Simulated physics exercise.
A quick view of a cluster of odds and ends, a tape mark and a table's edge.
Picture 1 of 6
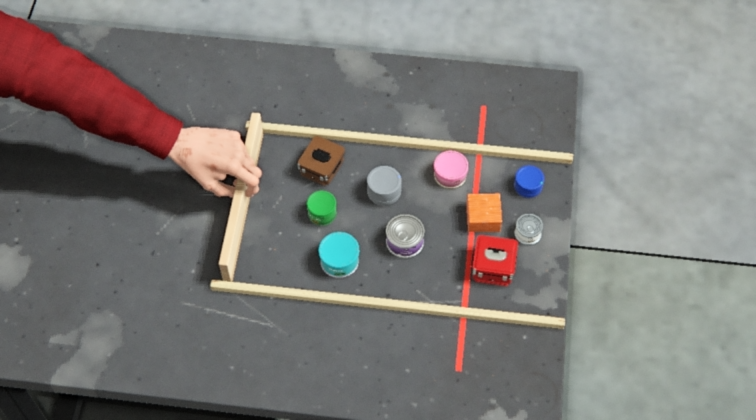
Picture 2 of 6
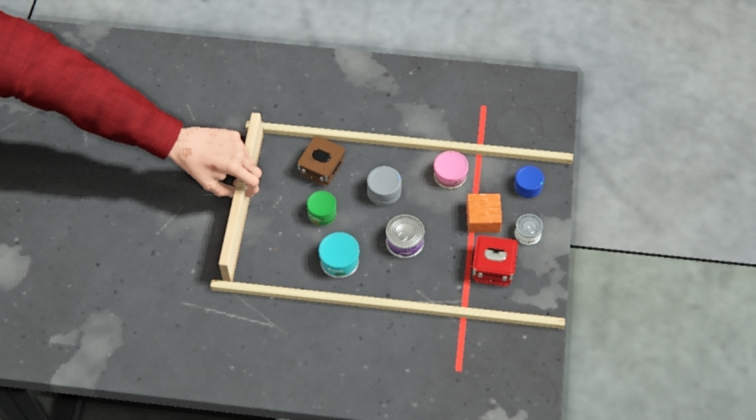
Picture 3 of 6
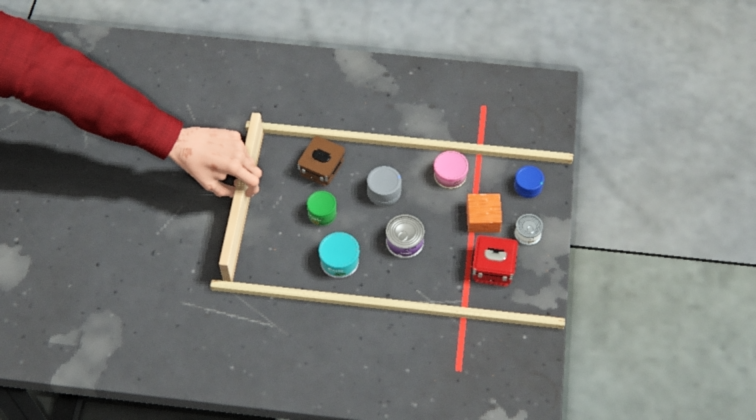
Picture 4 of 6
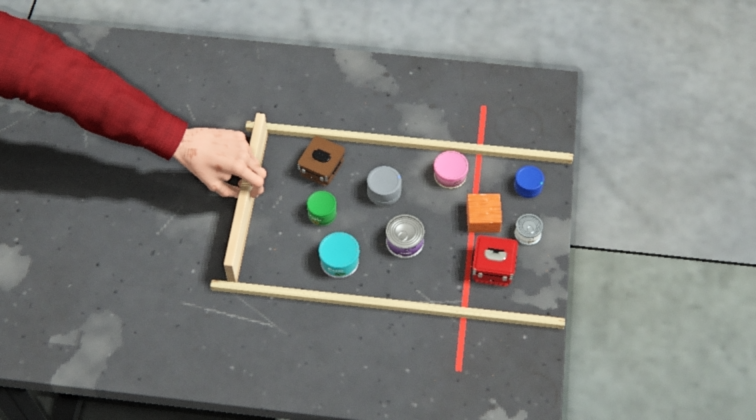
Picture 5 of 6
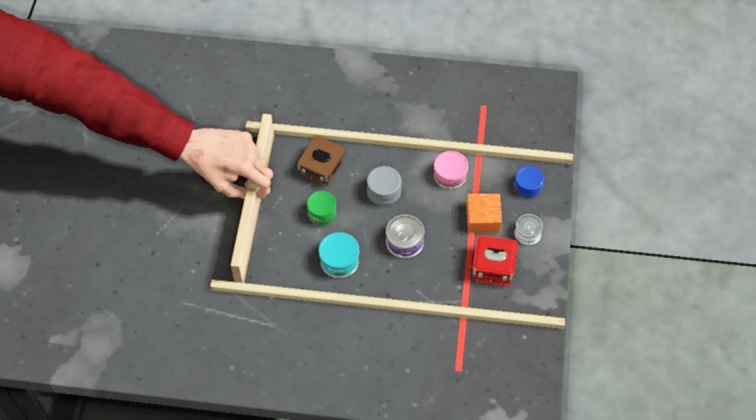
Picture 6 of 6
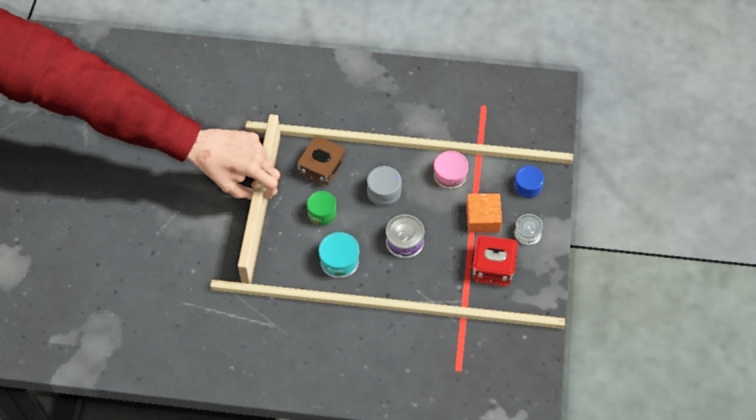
A hand slides a wooden board slightly right toward small objects on a dark table.
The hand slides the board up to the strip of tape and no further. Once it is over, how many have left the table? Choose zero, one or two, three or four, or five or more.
Zero of them have left the table.
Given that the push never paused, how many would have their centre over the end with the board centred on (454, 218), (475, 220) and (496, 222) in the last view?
Counts by place: 0 / 0 / 1.
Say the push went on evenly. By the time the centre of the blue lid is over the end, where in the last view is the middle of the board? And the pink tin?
First one: Around (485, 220). Other one: Around (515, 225).
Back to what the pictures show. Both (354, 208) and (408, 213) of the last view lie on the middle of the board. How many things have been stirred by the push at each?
At the first spot 4, then 6.
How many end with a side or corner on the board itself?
The count in contact is 3.
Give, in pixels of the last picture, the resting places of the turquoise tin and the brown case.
Roughly at (487, 278) and at (494, 172), in that order.
Soon after, none off yet; white tin at rest near (529, 230); blue lid at rest near (529, 182); red case at rest near (494, 261).
In the end, the number that fall off is zero.
